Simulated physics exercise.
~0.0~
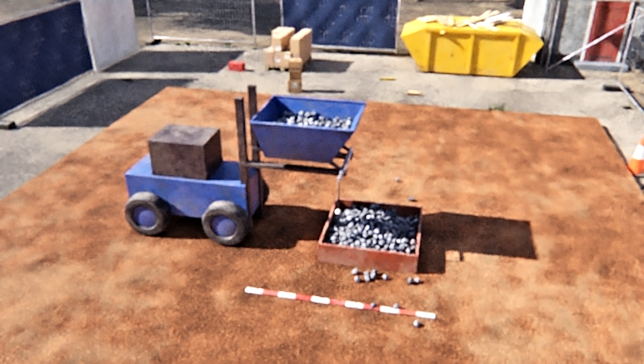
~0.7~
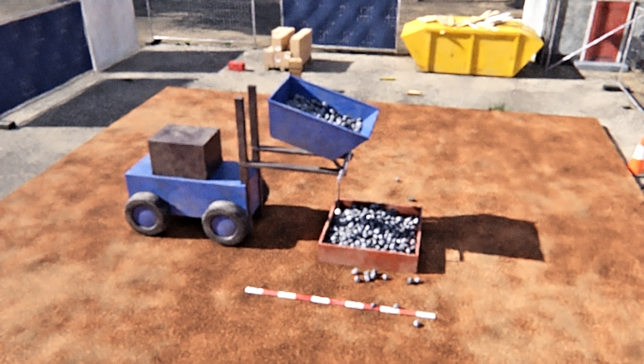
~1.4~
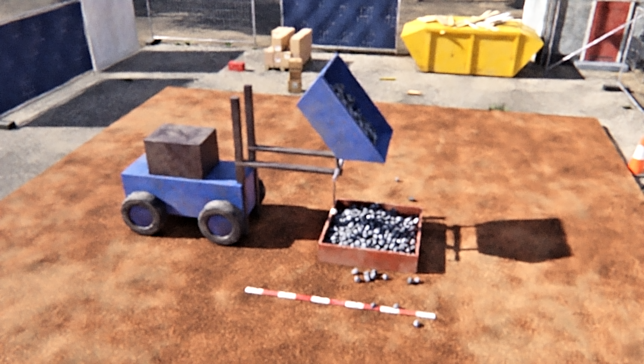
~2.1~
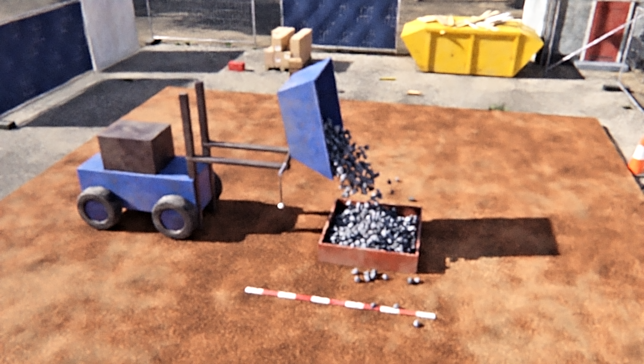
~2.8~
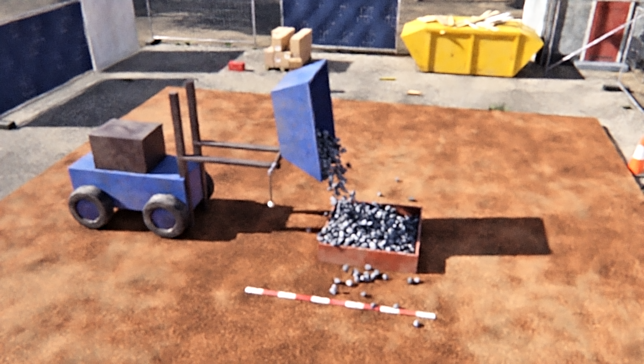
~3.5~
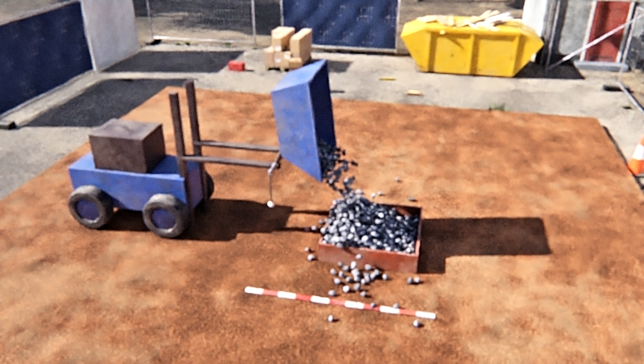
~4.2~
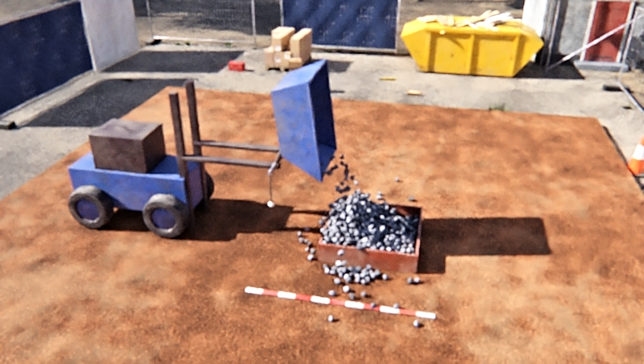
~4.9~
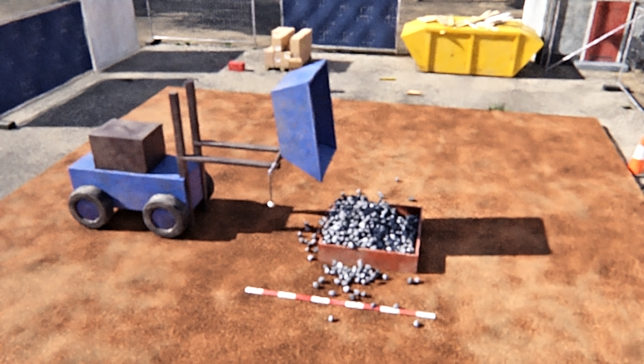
At first, a blue forklift-like machine holds a blue skip of grey stones above a reddish bin already full of similar stones, with a striped staff lying in front on the brown ground. The skip begins to tip to the right, its load staying inside as it steepens. The machine then rolls back to the left, and stones pour from the skip's lower edge into the bin. The heap grows, and some stones spill over the front and left side onto the ground. Finally the stream thins and stops, leaving the steeply tilted skip empty above a heaped bin.
